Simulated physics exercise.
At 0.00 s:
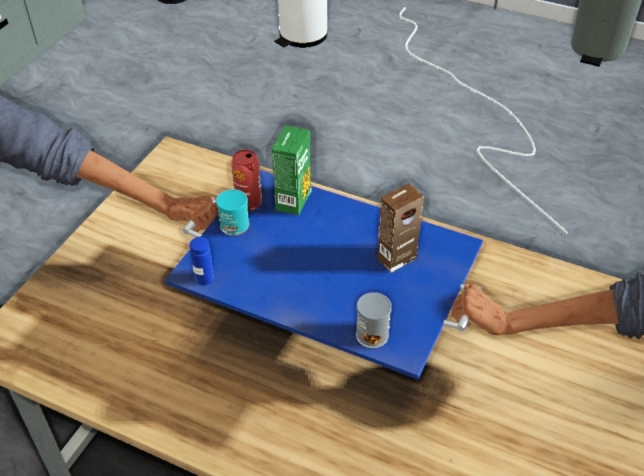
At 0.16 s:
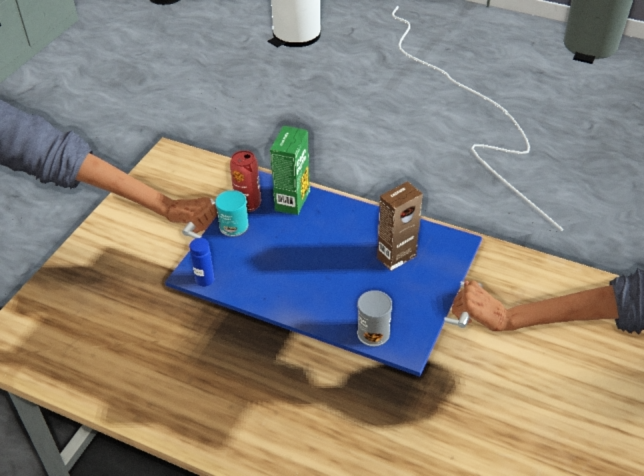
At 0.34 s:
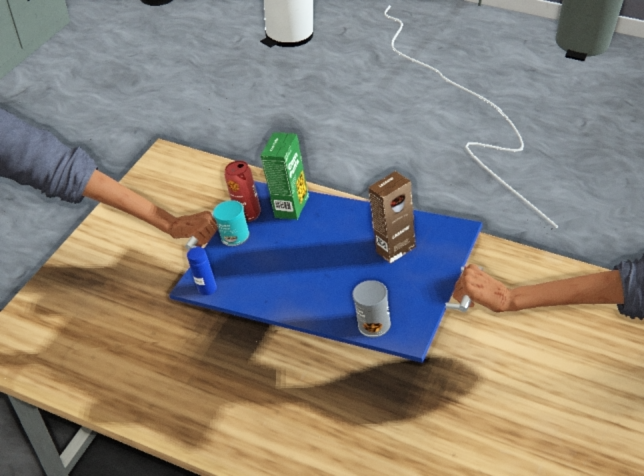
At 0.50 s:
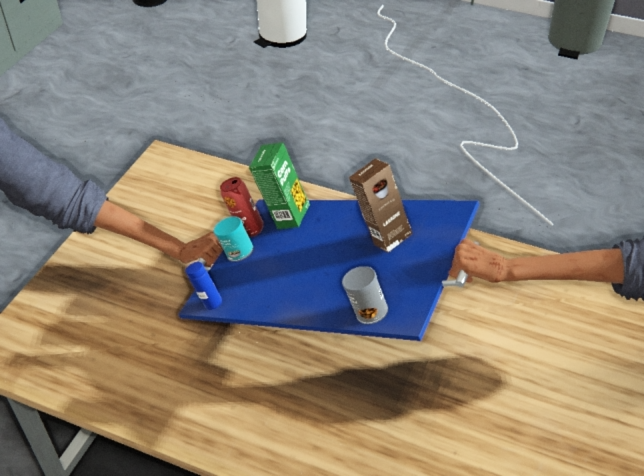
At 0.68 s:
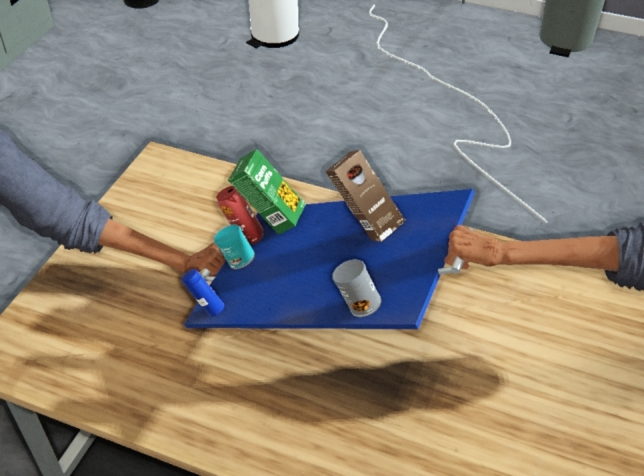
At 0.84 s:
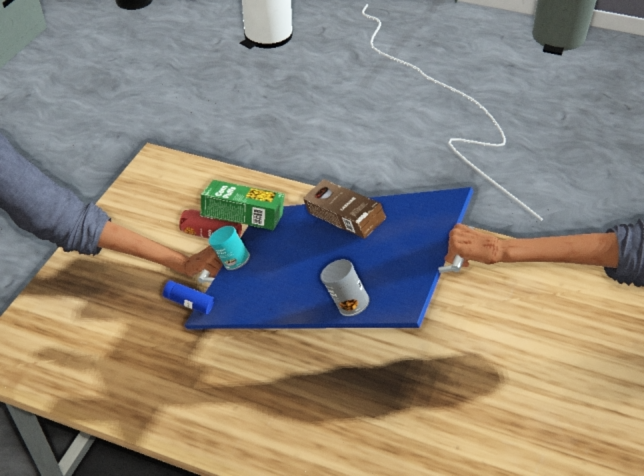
Above a wooden table, two hands tilting a blue tray down to the left, cartons toppling leftward, tins leaning and sliding.
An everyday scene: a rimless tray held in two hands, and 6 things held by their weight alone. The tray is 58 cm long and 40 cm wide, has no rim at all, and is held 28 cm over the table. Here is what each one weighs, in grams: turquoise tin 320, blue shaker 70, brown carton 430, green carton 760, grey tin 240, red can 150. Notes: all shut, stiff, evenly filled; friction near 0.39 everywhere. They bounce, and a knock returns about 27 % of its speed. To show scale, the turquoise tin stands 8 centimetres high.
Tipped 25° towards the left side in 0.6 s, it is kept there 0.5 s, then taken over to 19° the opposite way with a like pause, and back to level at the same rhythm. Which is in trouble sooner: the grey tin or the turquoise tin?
The second of the two.
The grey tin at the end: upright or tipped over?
Well, the grey tin holds steady.
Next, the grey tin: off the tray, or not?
Grey tin: Stays in bounds.
After 1.14 s, tilt 25°, left edge down; turquoise tin, blue shaker and green carton now off the tray; grey tin slid 14 cm near (303, 289); brown carton on its side.
After 1.44 s, tilt 11°, left edge down; brown carton now off the tray; grey tin slid 30 cm near (245, 282).
After 2.14 s, tilt 19°, right edge down; grey tin slid 33 cm near (242, 259).
At rest (3.4 s), off the tray, turquoise tin, blue shaker, brown carton, green carton and red can; not toppled but over 5 cm from the start, grey tin. Seen from the same camera at the end, grey tin near (234, 271), turquoise tin near (223, 318). Grey tin was never lost; turquoise tin went at 1.04 s.
